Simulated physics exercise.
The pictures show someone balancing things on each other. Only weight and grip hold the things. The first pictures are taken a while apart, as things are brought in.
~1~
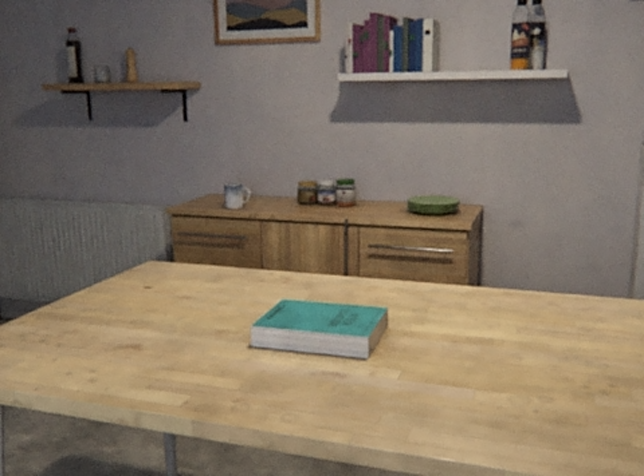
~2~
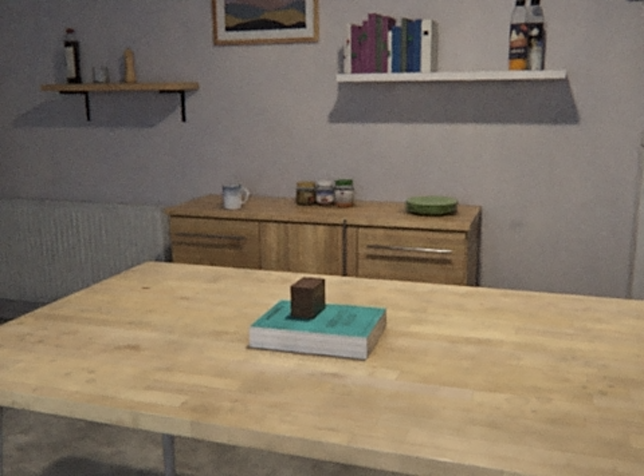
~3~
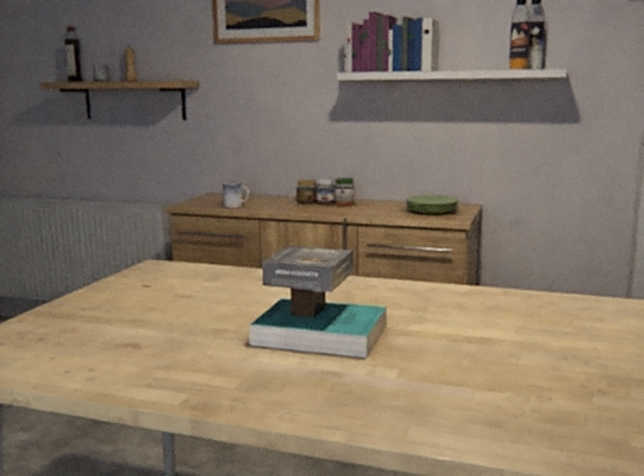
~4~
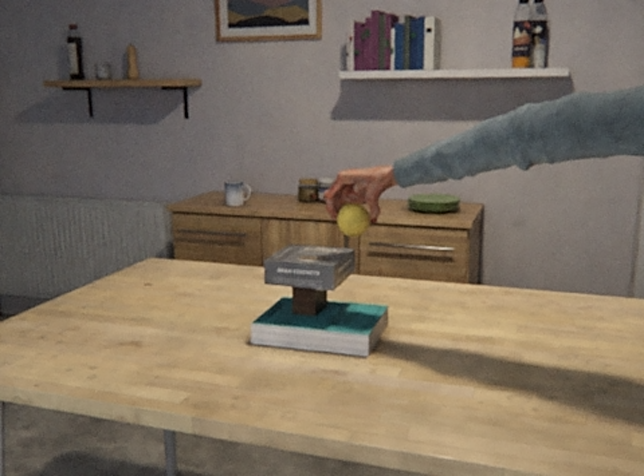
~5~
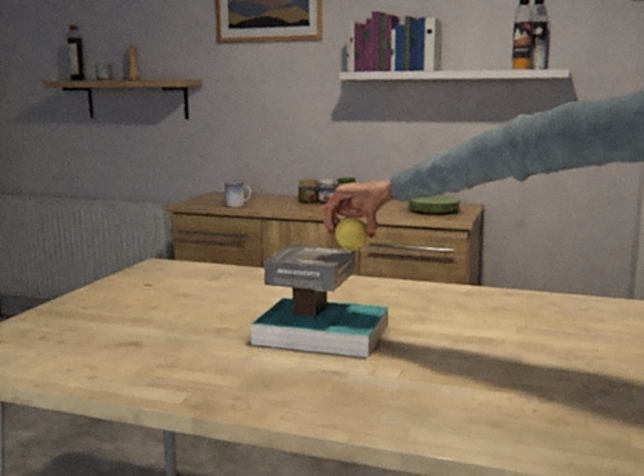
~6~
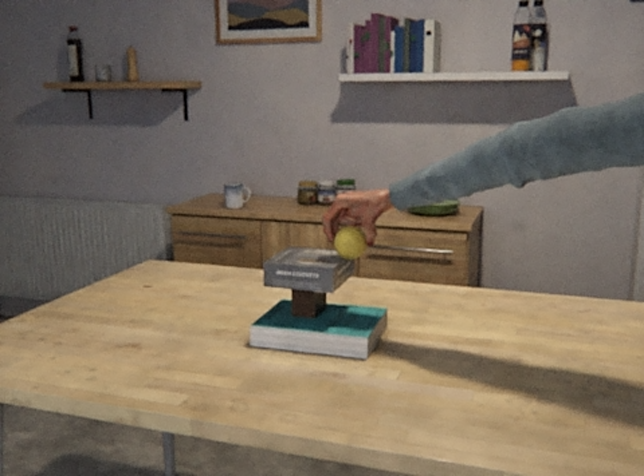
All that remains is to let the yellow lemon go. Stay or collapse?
As it turns out, it comes apart.
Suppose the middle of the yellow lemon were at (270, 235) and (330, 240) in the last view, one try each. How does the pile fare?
First, it comes apart; second, it keeps its balance.
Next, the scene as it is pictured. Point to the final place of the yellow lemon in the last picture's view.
Near (374, 303).
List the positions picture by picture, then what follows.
In the first frame, the last thing is not in view yet.
In the second frame, the last thing is not in view yet; turquoise book (320, 327).
In the third frame, the last thing is not in view yet; brown block (308, 296).
The fourth frame shows on its way; yellow lemon (354, 220); grey packet (311, 266).
The fifth frame shows on its way; yellow lemon (351, 234); turquoise book (322, 325).
The sixth frame shows in place under the hand; yellow lemon (351, 243); brown block (309, 297).
Then, 0.30 s past the last view, yellow lemon now fallen; grey packet rocked 27° from its first pose.
Then, 0.40 s past the last view, grey packet rocked 65° from its first pose.
Then, 0.50 s past the last view, grey packet on its side.
Then, 0.80 s past the last view, grey packet upside down.
Finally, fallen, yellow lemon; down or leaning hard in the pile, grey packet; the other 2 still in place. Final places as the last picture's camera would see them, yellow lemon near (374, 302). The pile gives way.
